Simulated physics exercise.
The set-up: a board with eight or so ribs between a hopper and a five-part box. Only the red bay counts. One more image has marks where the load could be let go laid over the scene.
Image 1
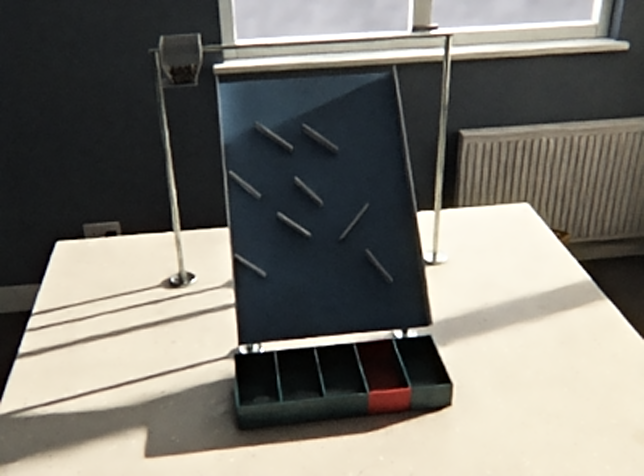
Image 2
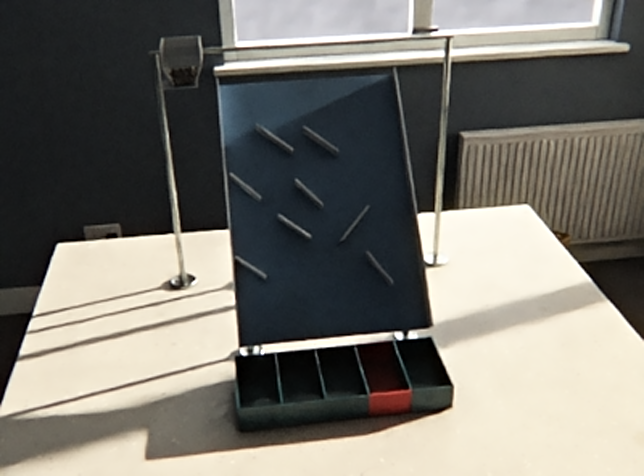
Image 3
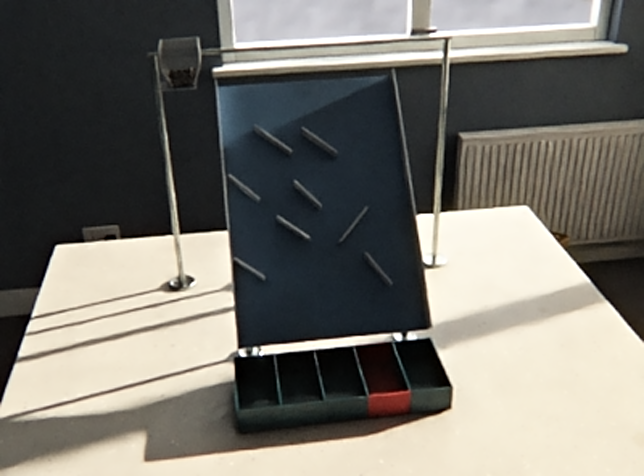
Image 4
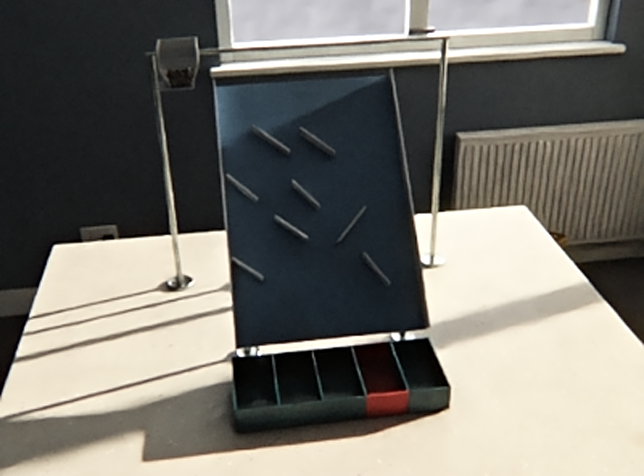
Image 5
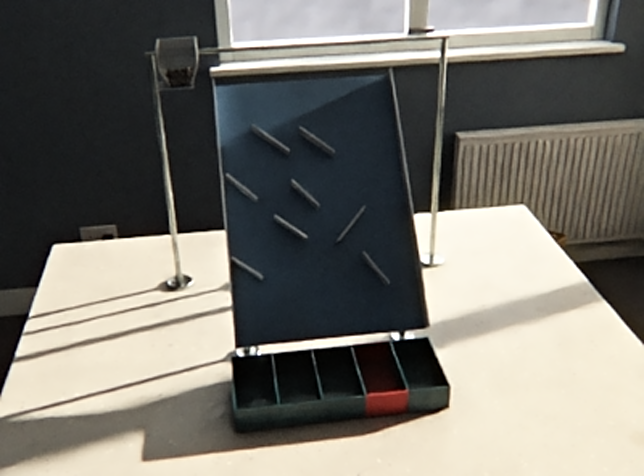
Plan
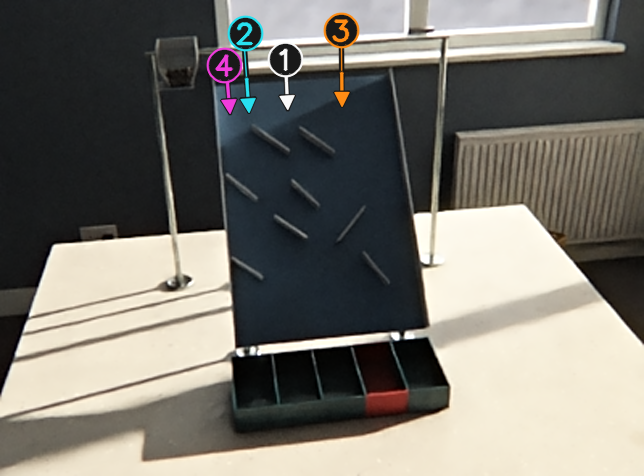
A tilted dark blue board stands on a cream table in a sunlit room, seen from the front and slightly above, with a window and a white radiator behind. Short grey ribs slant across its face, a small dark hopper sits on a thin metal frame at upper left, and a dark green five-part box with one red bay lies below. Nothing visibly moves except a very slight drift of the view.
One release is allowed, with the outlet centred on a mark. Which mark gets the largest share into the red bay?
I would pick mark 4.
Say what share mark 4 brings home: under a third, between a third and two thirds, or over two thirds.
Mark 4 gives between a third and two thirds.
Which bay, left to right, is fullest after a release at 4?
The fourth from the left.
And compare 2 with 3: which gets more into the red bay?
The answer is 2.
On the marked copy, mark 1 meets the board at (287, 104); mark 2 meets the board at (248, 107); mark 3 meets the board at (341, 101); mark 4 meets the board at (229, 108).
For mark 1, only a few in the red bay, all but a few in other bays.
For mark 2, close to a quarter in the red bay, close to two thirds in other bays, a small share outside the box.
For mark 3, none at all in the red bay, all but a few in other bays.
For mark 4, close to half in the red bay, close to a third in other bays, only a few held on the board, a small share outside the box.
